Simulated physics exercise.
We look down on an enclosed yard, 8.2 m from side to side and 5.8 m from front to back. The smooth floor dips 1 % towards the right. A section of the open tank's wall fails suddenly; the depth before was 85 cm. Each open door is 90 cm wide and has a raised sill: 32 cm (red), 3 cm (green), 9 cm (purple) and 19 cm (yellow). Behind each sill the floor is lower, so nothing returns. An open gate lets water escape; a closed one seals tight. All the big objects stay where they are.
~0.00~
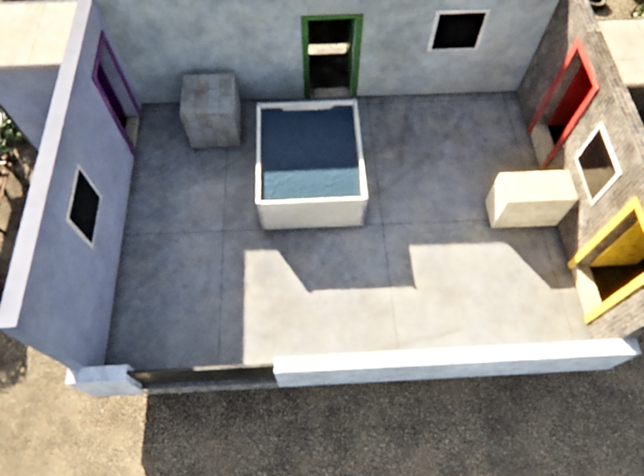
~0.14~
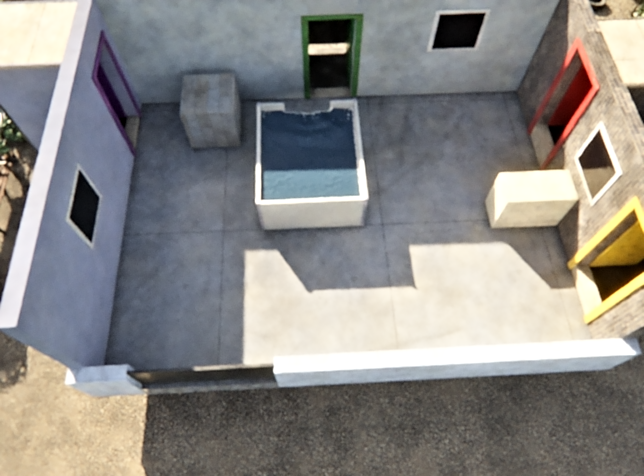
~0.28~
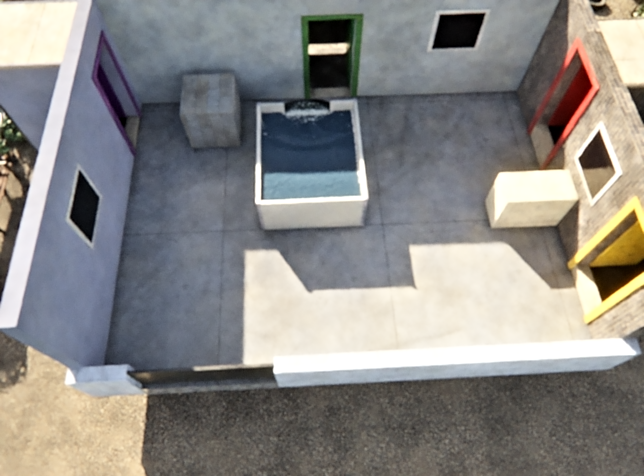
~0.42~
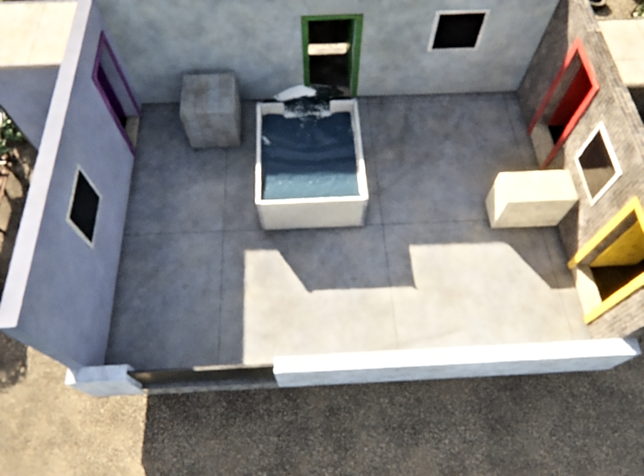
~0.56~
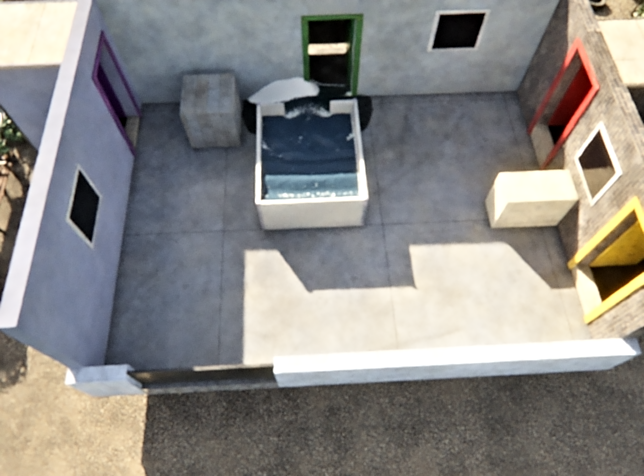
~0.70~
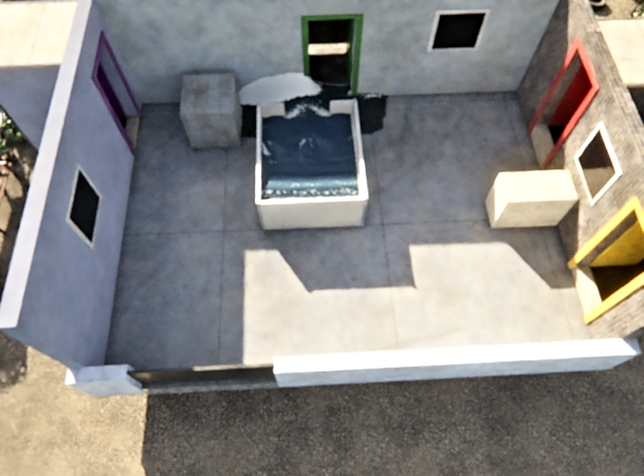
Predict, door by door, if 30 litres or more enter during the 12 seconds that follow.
The water let in: At the red door it keeps below the limit; at the green door it goes over the limit; at the purple door it goes over the limit; at the yellow door it does not reach the limit.
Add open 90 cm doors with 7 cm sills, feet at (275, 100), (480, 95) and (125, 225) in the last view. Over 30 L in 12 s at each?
In that order: Above, below, not over.
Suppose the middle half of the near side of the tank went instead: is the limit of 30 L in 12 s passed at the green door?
Then: Green not over.
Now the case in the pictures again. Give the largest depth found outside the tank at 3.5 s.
Roughly 37 cm.
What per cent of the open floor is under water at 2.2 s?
About 20 per cent.
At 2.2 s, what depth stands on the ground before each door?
In cm: Red 0, green 27, purple 16, yellow 0.
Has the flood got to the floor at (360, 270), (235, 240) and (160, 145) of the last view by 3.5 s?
In that order: Dry, under water, under water.
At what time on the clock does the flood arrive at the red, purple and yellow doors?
Arrival: Red 3.0 s, purple 1.6 s, yellow 5.5 s.
After 1.4 s water covers 10 % of the floor and is deepest (60 cm) near (301, 100); red door not reached, green door 31 cm at the sill, 296 L in, purple door not reached, yellow door not reached.
After 2.2 s water covers 20 % of the floor and is deepest (46 cm) near (301, 100); red door not reached, green door 27 cm at the sill, 548 L in, purple door 16 cm at the sill, 9 L in, yellow door not reached.
After 3.5 s water covers 45 % of the floor and is deepest (37 cm) near (301, 100); red door 8 cm at the sill, 0 L in, green door 22 cm at the sill, 789 L in, purple door 14 cm at the sill, 39 L in, yellow door not reached.
After 7.0 s water covers 65 % of the floor and is deepest (19 cm) near (301, 100); red door 8 cm at the sill, 0 L in, green door 13 cm at the sill, 1124 L in, purple door 7 cm at the sill, 58 L in, yellow door 1 cm at the sill, 0 L in.
After 12.0 s water covers 100 % of the floor and is deepest (10 cm) near (555, 230); red door 6 cm at the sill, 0 L in, green door 8 cm at the sill, 1277 L in, purple door 3 cm at the sill, 58 L in, yellow door 8 cm at the sill, 0 L in.
